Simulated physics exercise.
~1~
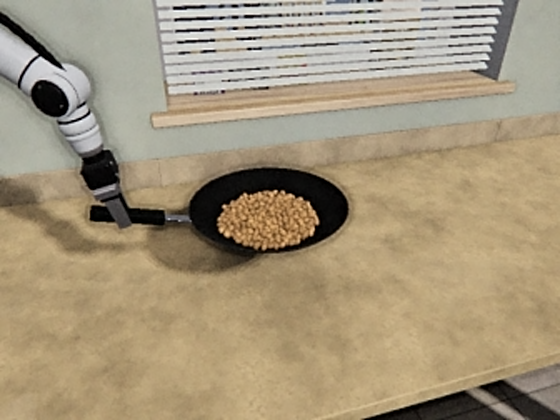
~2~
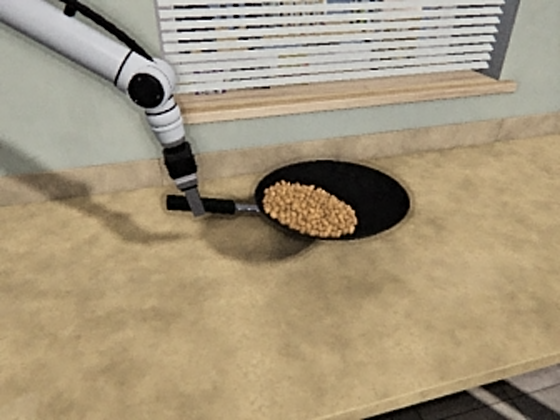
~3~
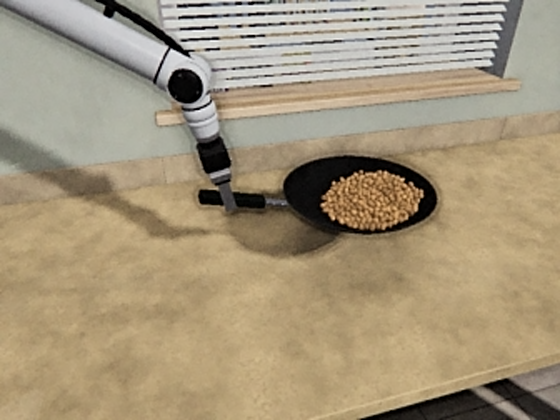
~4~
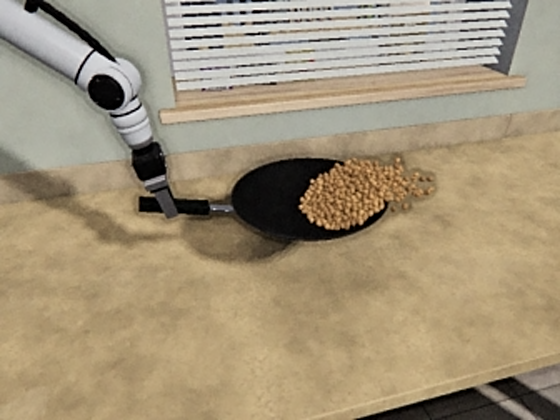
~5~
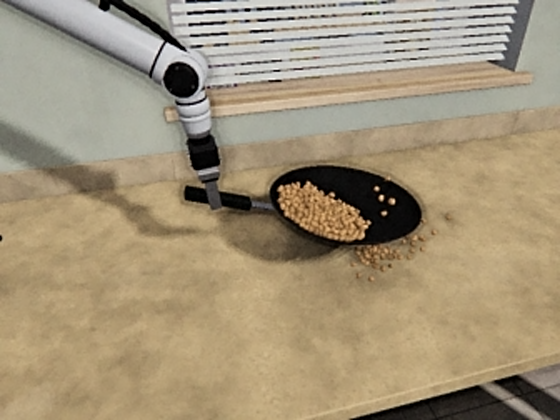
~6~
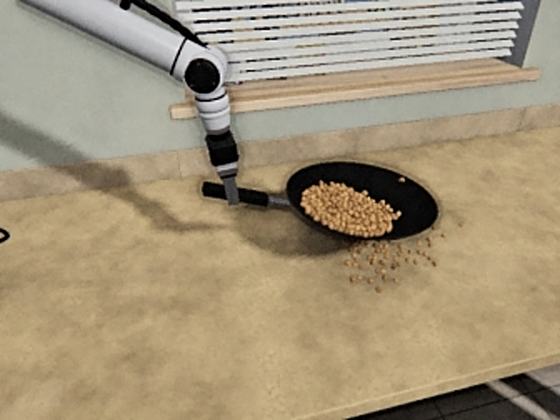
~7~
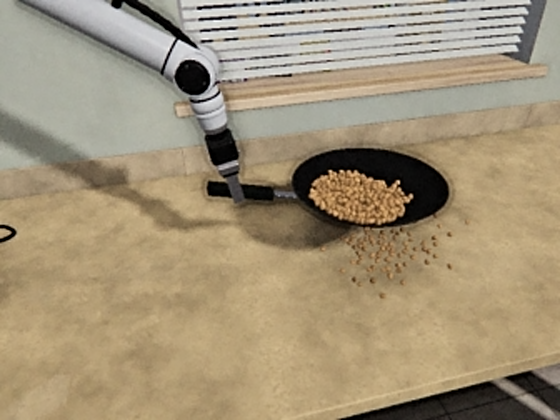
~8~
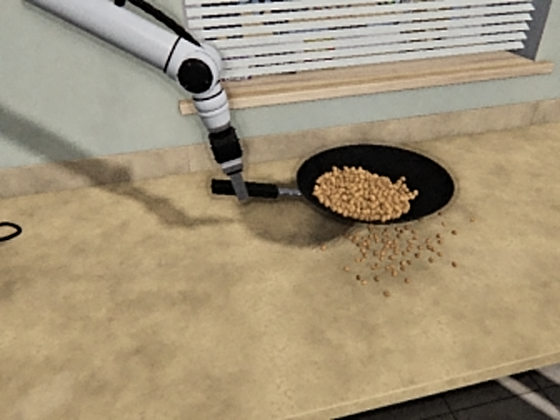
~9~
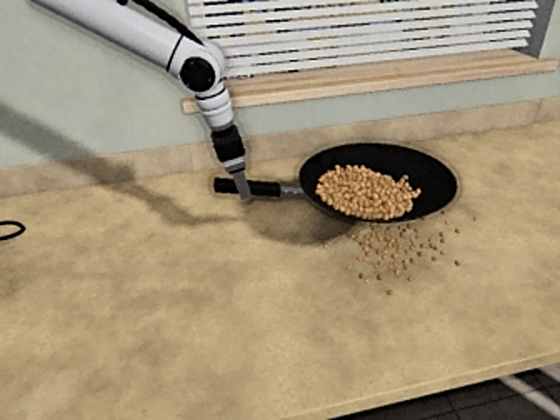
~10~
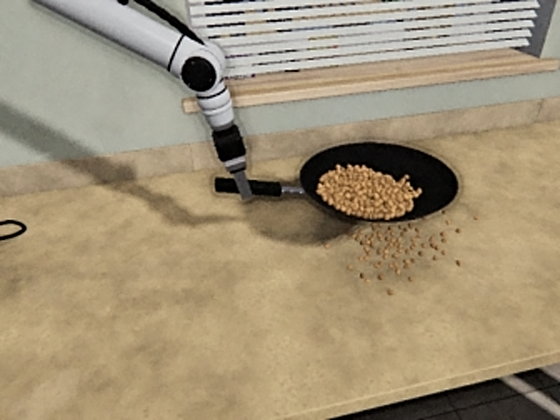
Robot arm jerking a black wok of dried beans back and forth, some spilling over the far rim onto the counter.
